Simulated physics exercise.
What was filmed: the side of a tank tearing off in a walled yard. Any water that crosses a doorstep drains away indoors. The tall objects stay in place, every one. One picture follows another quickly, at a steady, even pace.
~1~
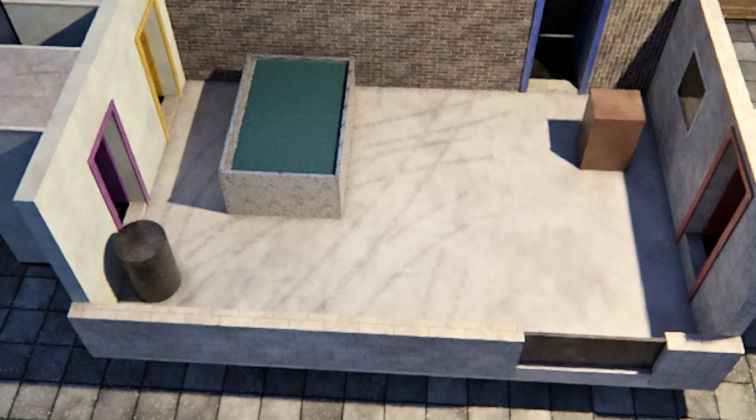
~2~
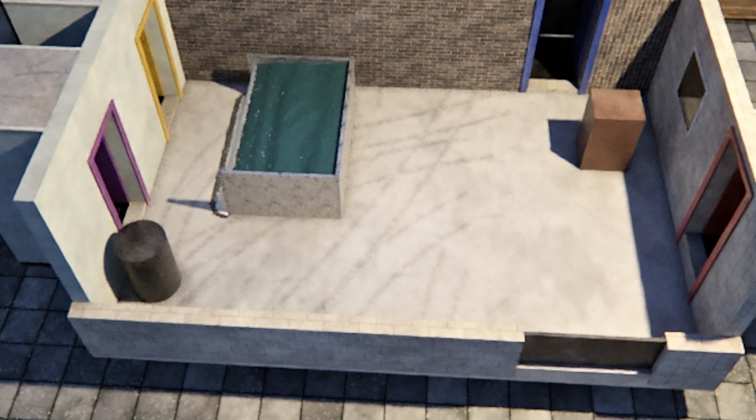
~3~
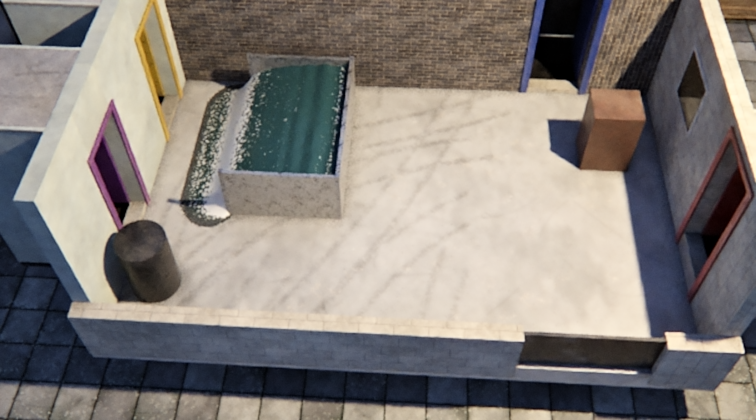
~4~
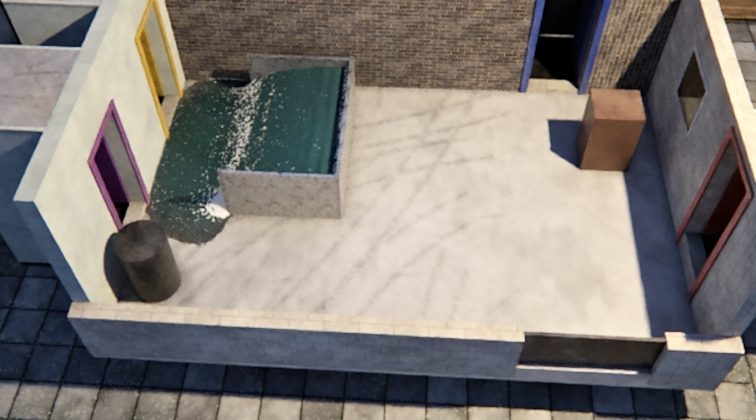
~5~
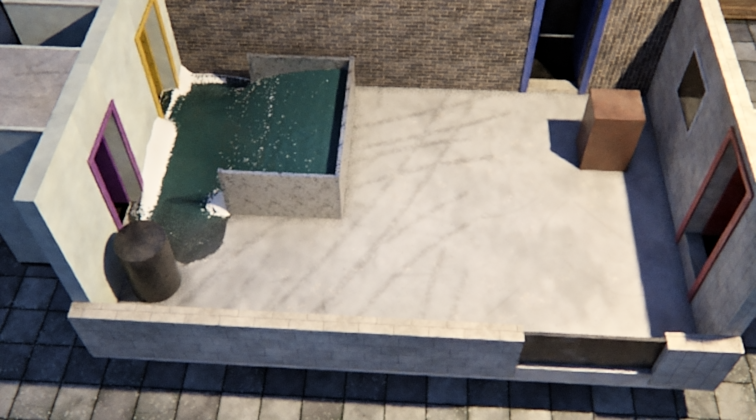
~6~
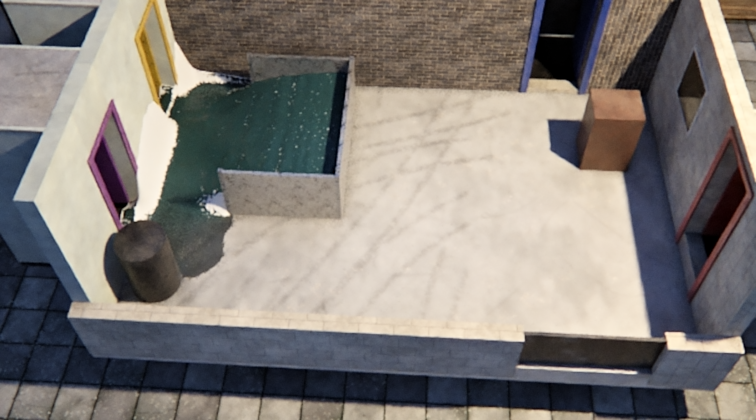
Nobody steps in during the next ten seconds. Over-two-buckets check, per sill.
Red door: Within two, blue door: Within two, yellow door: Over, purple door: Over.
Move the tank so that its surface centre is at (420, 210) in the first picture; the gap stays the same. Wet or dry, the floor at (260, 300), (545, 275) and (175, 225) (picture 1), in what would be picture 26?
Check in sequence: Soaked through, still parched, soaked through.
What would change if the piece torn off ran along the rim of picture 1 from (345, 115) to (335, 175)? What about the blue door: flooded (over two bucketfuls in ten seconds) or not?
Blue exceeds the limit.
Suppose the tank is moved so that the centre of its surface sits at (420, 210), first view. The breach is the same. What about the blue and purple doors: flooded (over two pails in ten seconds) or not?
Lab note - blue: Below the mark; purple: Above the mark.
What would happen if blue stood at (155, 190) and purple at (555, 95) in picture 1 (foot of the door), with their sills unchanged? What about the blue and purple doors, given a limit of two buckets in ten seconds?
As I see it, the blue door tops the limit and the purple door stays within the limit.
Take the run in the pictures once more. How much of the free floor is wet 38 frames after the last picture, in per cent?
Around 80 percent, give or take.
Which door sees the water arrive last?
Answer - the red-painted one.
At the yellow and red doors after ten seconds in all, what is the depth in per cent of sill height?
Around 90 in a hundred for the first and 20 in a hundred for the second.
A moment on, water covers 15 % of the floor; the red door not reached, the blue door not reached, the yellow door far over two buckets in, the purple door far over two buckets in.
Next, water covers 25 % of the floor; the red door not reached, the blue door not reached, the yellow door far over two buckets in, the purple door far over two buckets in.
Then, water covers 50 % of the floor; the red door not reached, the blue door wet at the sill, nothing in, the yellow door far over two buckets in, the purple door far over two buckets in.
Later, water covers 80 % of the floor; the red door wet at the sill, nothing in, the blue door wet at the sill, nothing in, the yellow door far over two buckets in, the purple door far over two buckets in.
In the end, water covers 95 % of the floor; the red door wet at the sill, nothing in, the blue door wet at the sill, nothing in, the yellow door far over two buckets in, the purple door far over two buckets in.
